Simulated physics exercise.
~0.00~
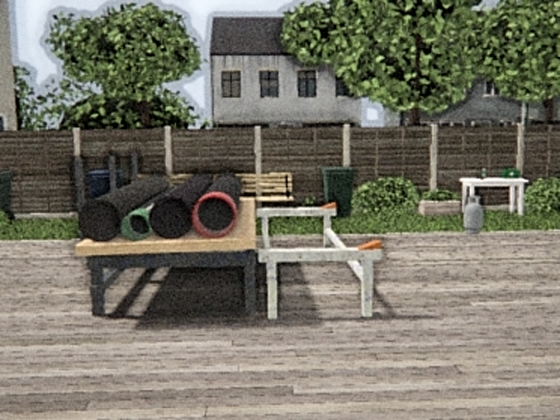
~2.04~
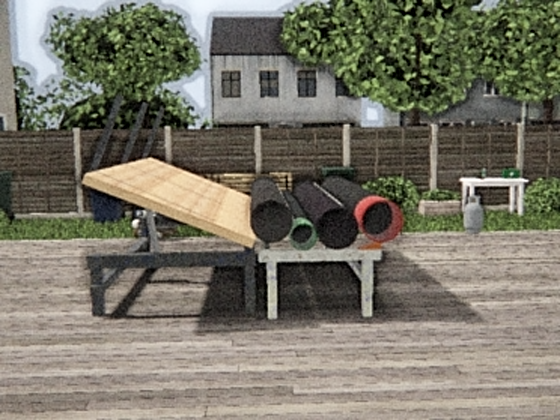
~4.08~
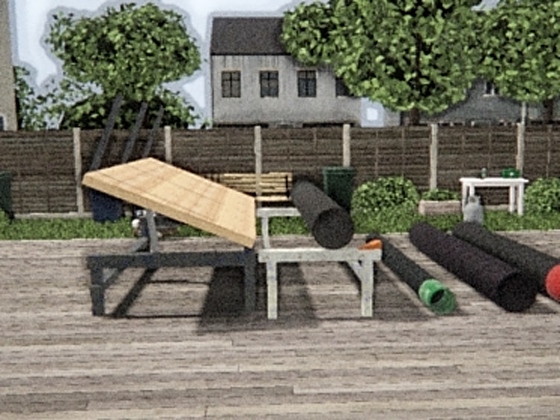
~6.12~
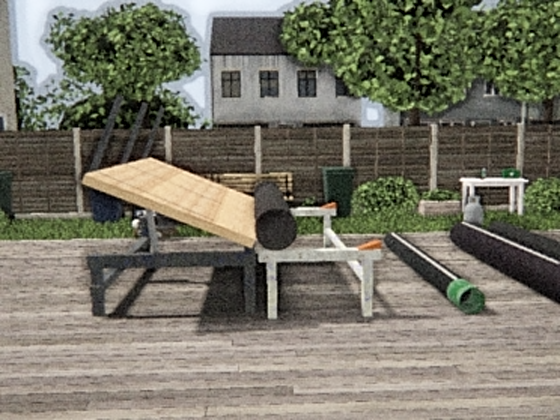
In a fenced yard, a tilting wooden deck sends four pipes rolling right onto a rack, three dropping off its far end.
